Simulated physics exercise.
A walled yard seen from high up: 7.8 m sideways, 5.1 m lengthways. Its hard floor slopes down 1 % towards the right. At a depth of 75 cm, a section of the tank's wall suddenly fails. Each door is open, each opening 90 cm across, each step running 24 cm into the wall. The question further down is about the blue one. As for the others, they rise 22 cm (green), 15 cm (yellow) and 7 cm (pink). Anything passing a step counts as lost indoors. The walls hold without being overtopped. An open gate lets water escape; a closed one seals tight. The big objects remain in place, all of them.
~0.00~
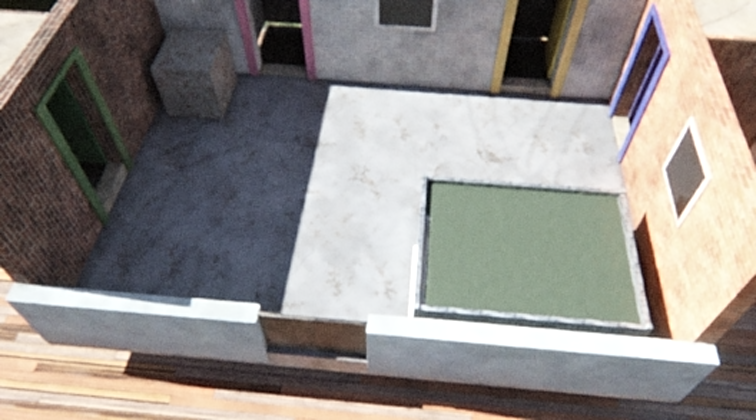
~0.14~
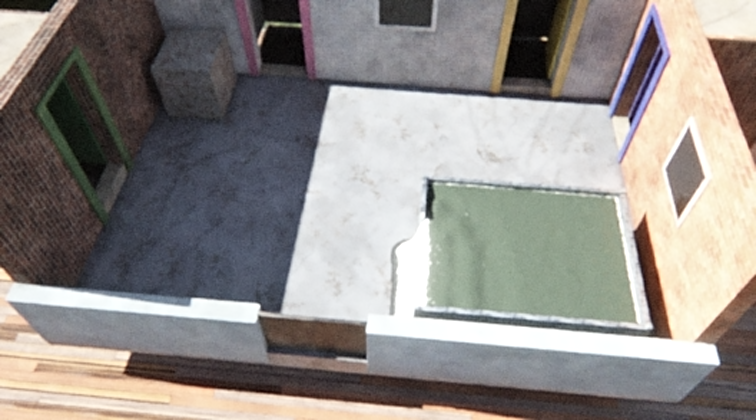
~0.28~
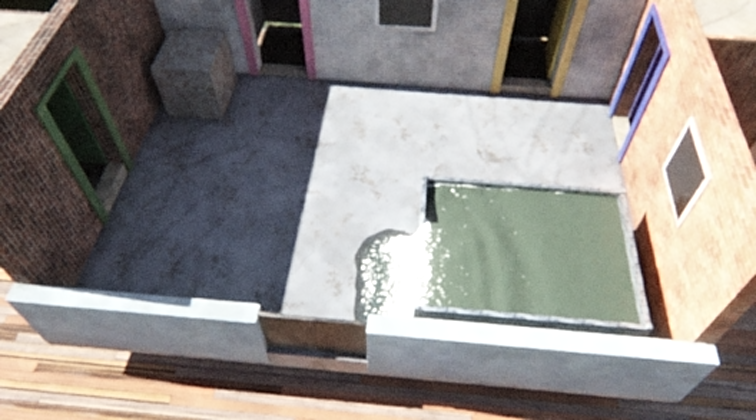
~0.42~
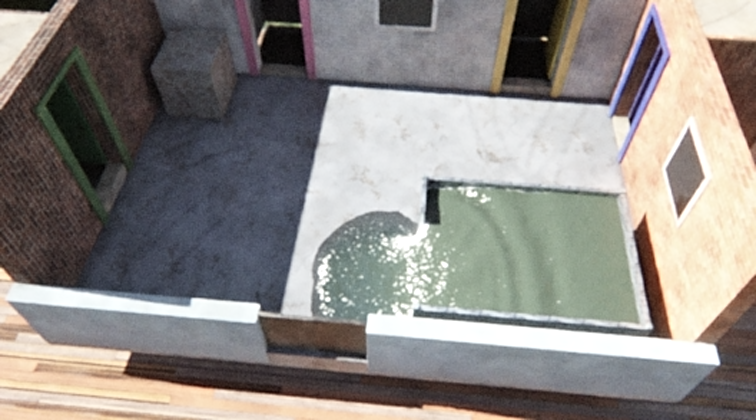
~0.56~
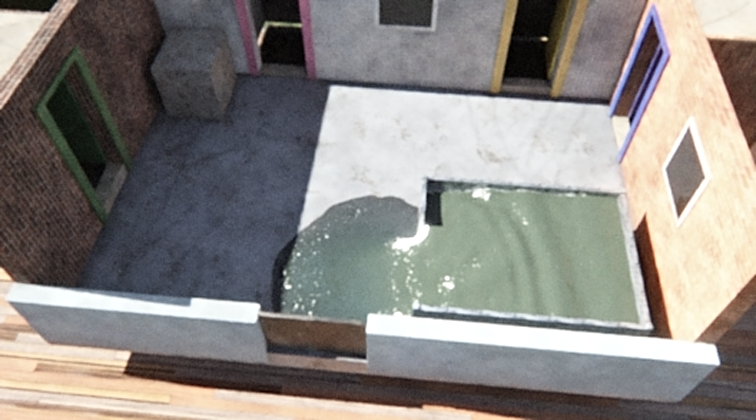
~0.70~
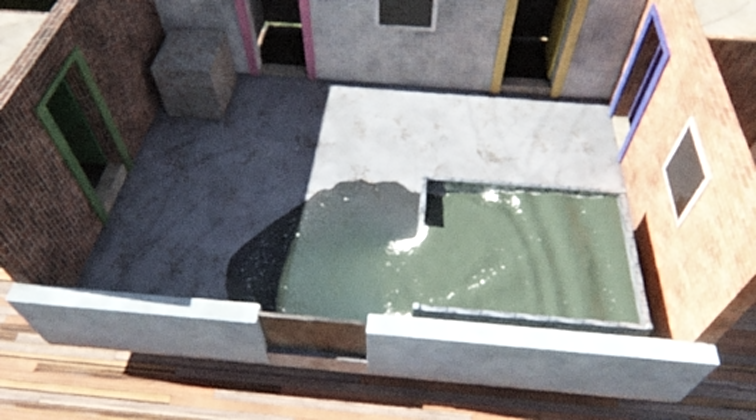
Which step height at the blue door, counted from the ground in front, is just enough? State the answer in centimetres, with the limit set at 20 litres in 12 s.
A height of roughly 19 cm is just enough.
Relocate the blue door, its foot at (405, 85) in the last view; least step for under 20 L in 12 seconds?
About 8.5 cm.
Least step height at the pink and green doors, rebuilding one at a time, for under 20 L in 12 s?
You'd want some 9.5 cm at pink and some 25 cm at green.
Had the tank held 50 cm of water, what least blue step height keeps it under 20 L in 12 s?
You'd need a step of close to 11.0 cm.
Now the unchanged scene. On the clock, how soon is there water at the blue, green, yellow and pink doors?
It gets to blue after 6.0 s, green after 1.6 s, yellow after 5.5 s and pink after 3.4 s.
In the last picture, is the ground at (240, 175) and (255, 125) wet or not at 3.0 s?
Note: Point one reached; point two reached.
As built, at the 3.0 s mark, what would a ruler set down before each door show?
In cm: Blue 0, green 32, yellow 0, pink 0.
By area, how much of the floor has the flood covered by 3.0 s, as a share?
50 %.
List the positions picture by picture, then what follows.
In the first picture, still water, 75 cm deep, in the tank at (525, 249); the blue door at (636, 91) is dry.
In the second picture, the gap is at (419, 278), the front 0.3 m out at (396, 261); the back of the tank holds 75 cm.
In the third picture, the front is at (362, 265), 0.8 m from the gap at (419, 281); 1.2 m2 of floor is wet, 75 cm left at the back.
In the fourth picture, the front is at (317, 272), 1.4 m from the gap at (419, 282); 2.5 m2 of floor is wet, 75 cm left at the back.
In the fifth picture, water pours out at (419, 282) and has run 2.0 m, to (278, 272); about 9 cm deep outside, 75 cm at the back.
In the sixth picture, the gap is at (419, 282), the front 2.6 m out at (232, 283); the back of the tank holds 74 cm; the blue door at (636, 91), 4.5 m from the gap, is still 3.7 m from the nearest water.
After 1.4 s water covers 35 % of the floor, deepest (40 cm) near (405, 311); it has not reached the blue door.
After 3.0 s water covers 50 % of the floor, deepest (47 cm) near (186, 120); it has not reached the blue door.
After 12.0 s water covers 100 % of the floor, deepest (22 cm) near (487, 356); 17 cm at the blue door, 421 litres in over its 5 cm step.
At the blue door as built, the water arrived by 6.2 s and peaked near 21 cm at 7.4 s.
With a step of 16 cm, 64 litres would have come in within the 12 s; with 21.5 cm, 4 litres. So under 20 litres takes about 19 cm.
